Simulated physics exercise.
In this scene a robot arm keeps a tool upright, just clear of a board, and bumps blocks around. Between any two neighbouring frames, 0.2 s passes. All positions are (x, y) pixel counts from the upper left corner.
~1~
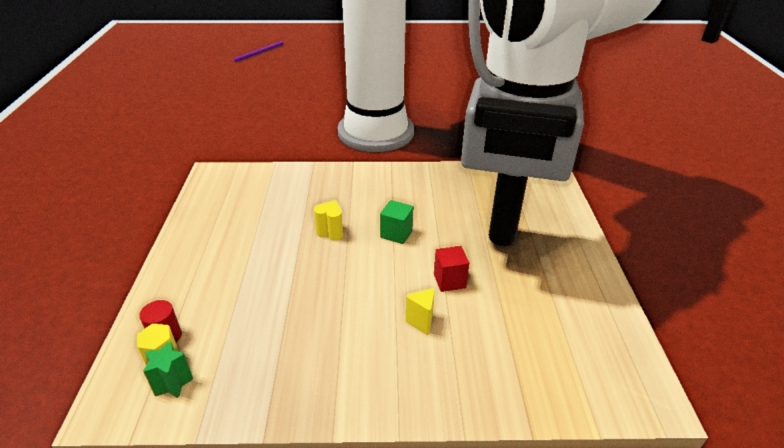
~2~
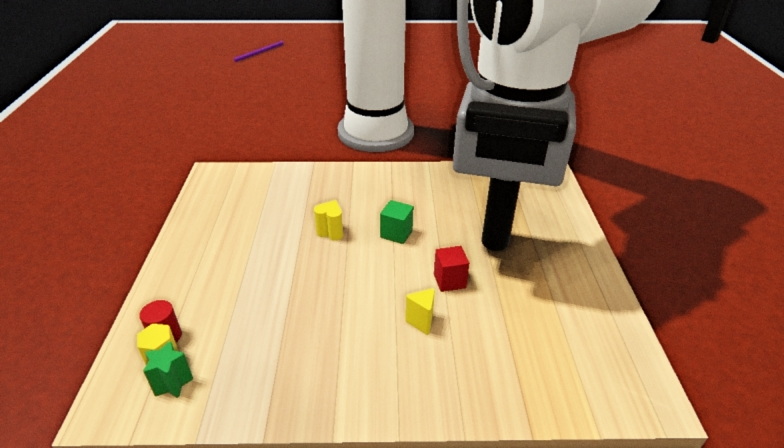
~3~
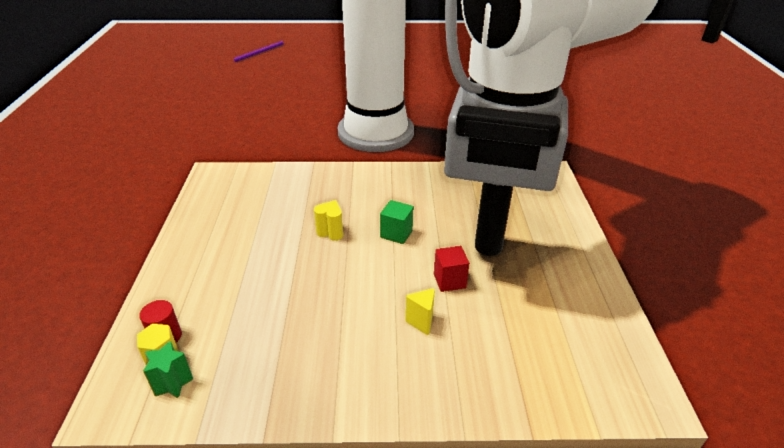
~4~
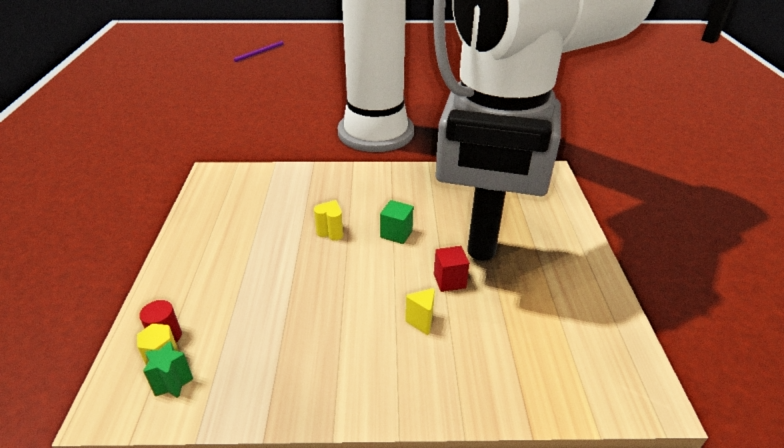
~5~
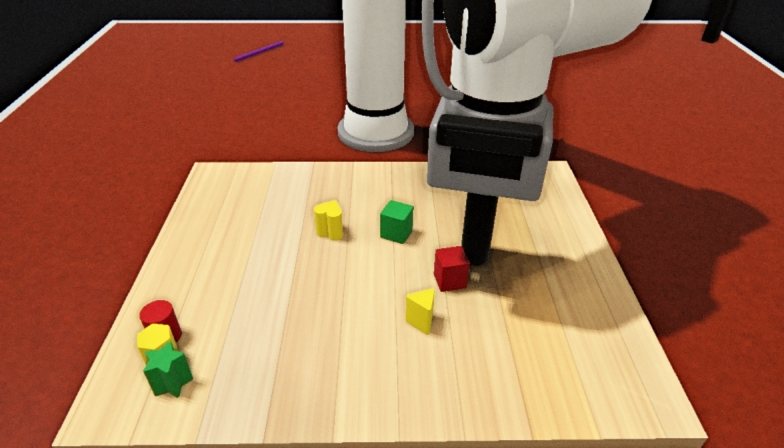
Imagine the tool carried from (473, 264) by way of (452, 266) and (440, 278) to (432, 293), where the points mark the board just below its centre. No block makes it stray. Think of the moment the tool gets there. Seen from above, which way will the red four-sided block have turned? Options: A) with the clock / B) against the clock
The answer is B.
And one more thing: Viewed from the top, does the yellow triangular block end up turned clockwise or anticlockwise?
Seen from above, its turn is clockwise.
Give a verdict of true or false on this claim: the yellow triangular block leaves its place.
True.
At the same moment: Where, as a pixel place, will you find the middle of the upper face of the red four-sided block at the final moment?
Put as a pixel place, it's (439, 289).
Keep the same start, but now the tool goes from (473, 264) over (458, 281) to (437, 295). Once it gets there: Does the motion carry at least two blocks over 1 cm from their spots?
My answer is no.
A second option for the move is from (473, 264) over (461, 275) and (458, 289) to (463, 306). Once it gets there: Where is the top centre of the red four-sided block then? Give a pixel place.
At pixel (433, 274).
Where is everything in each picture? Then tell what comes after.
Lower end of the tool (502, 239), tops of blocks, green four-sided block (397, 209), yellow triangular block (423, 297), red four-sided block (452, 256), in the first picture.
Tool (495, 244), blocks as before, in the second picture.
Tool (488, 248), blocks as before, in the third picture.
Tool (481, 253), blocks as before, in the fourth picture.
Tool (474, 258), green four-sided block (397, 209), yellow triangular block (423, 297), red four-sided block (452, 256), in the fifth picture.
What follows on the original path. Halfway along, tool (445, 265); red four-sided block (442, 267), turned 55° anticlockwise.
At the end, tool (432, 286); green four-sided block not moved; yellow triangular block (421, 307), turned 45° clockwise; red four-sided block (439, 289), turned 95° anticlockwise.
